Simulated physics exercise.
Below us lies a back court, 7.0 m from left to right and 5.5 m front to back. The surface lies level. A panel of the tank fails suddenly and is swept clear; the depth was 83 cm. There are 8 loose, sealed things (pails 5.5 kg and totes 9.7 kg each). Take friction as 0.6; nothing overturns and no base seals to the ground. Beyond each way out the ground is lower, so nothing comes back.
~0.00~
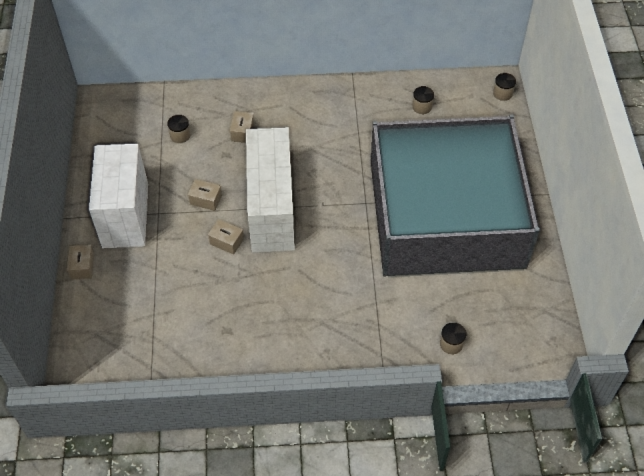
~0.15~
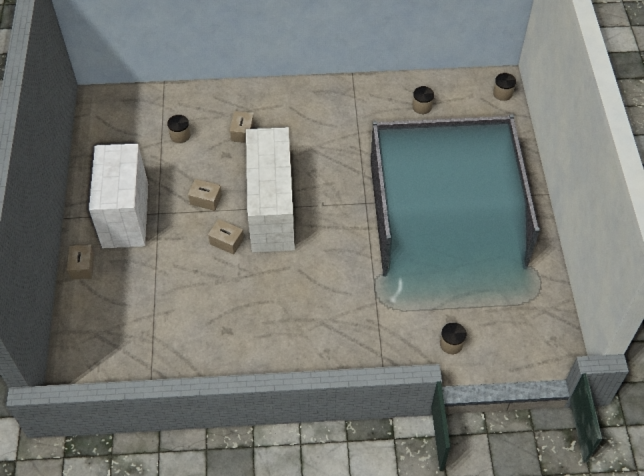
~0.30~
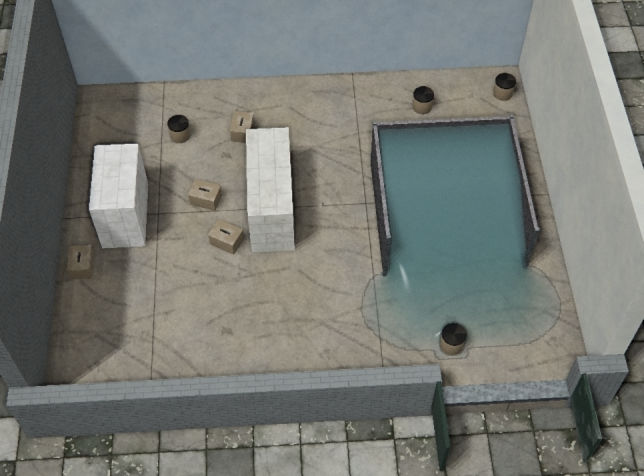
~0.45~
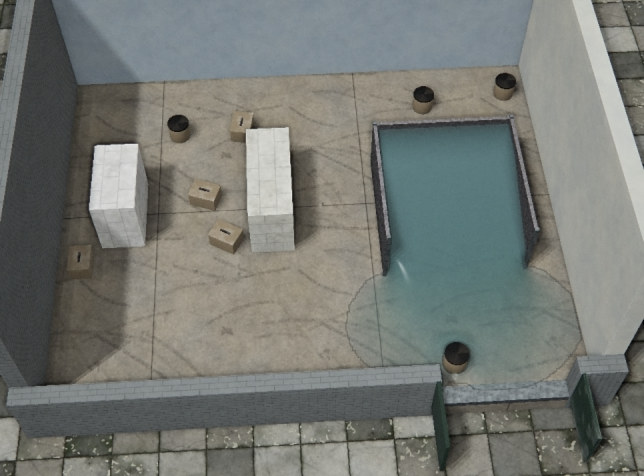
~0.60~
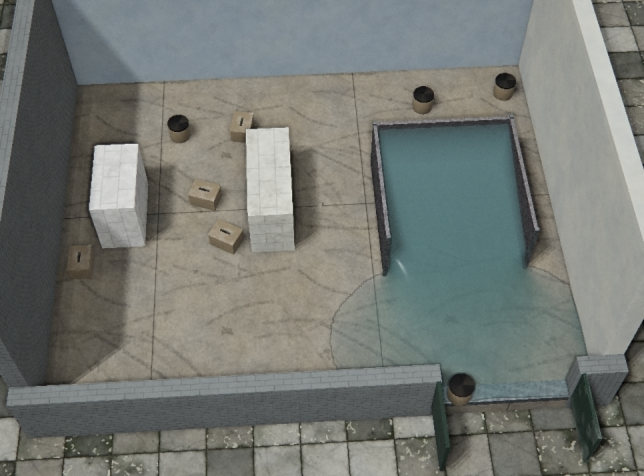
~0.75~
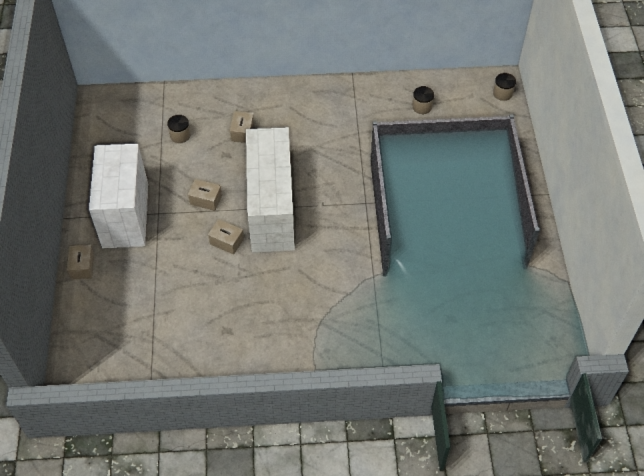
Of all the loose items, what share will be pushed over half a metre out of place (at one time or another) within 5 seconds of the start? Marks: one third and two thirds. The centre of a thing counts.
Share: Less than a third.
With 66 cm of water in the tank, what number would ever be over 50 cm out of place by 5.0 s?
Then 2.
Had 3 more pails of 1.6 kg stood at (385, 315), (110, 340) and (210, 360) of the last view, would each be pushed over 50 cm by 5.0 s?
In turn: Past it, over, over.
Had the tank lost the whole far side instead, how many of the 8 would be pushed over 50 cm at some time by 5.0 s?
Then 5.
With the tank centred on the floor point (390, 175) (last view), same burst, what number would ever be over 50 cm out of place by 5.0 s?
In that case 2 of them.
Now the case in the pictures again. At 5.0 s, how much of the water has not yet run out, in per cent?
About 44 per cent.
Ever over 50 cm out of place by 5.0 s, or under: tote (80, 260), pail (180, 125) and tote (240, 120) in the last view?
In that order: Past it, less, short of it.
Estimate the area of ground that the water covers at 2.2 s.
Some 15 m2.
After 1.1 s 1 of 8 are over 50 cm from their spots; 0 afloat.
After 2.2 s 1 of 8 are over 50 cm from their spots; 0 afloat.
After 3.5 s 1 of 8 are over 50 cm from their spots; 0 afloat.
After 5.0 s 2 of 8 are over 50 cm from their spots, and 2 have been at some point; 0 afloat.
